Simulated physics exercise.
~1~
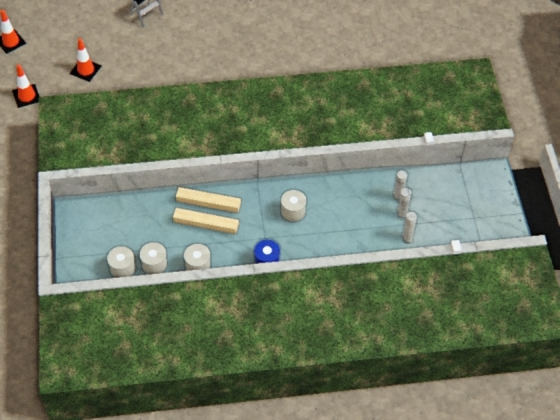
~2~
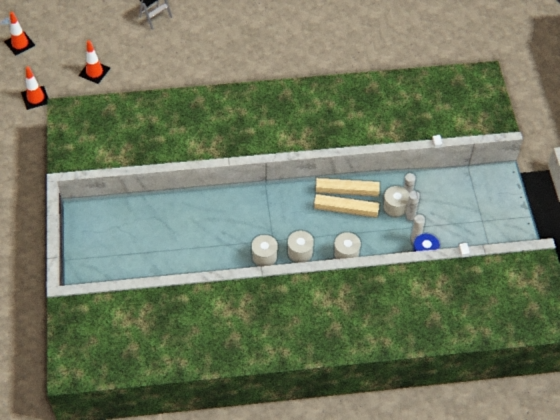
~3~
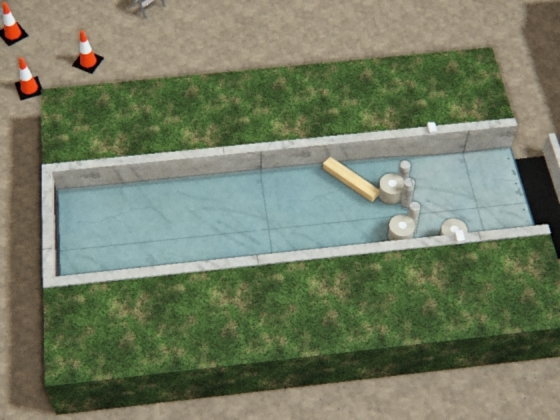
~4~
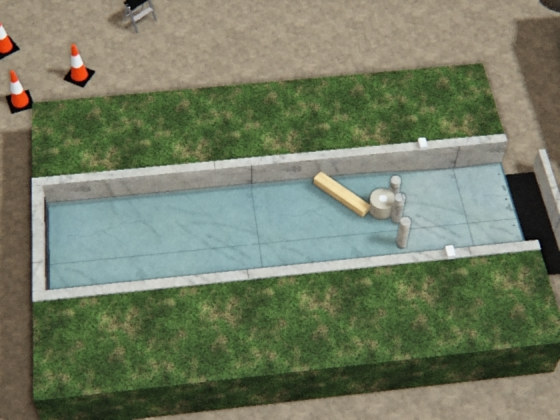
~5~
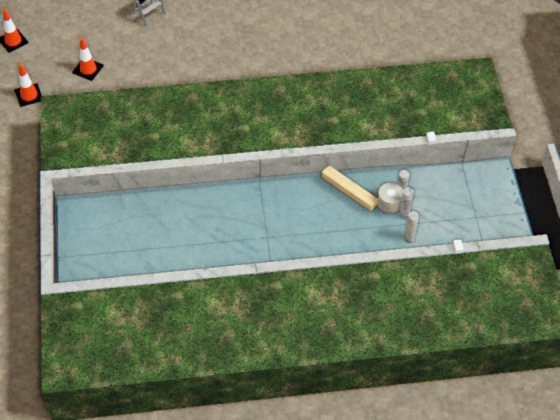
The clip opens on a pale-walled water channel between grassy banks, with orange cones at the upper left, where two yellowish beams, four pale tubs and a blue tub float upstream of three grey posts. Everything drifts right, the blue tub leading along the near wall, while one pale tub reaches the posts. Next, the blue tub, one beam and a pale tub are gone from view, and the remaining beam sits slanted behind the tub at the posts. The other two pale tubs, near the lower wall, then disappear too. At the end, the slanted beam and one pale tub remain against the posts, barely changed.
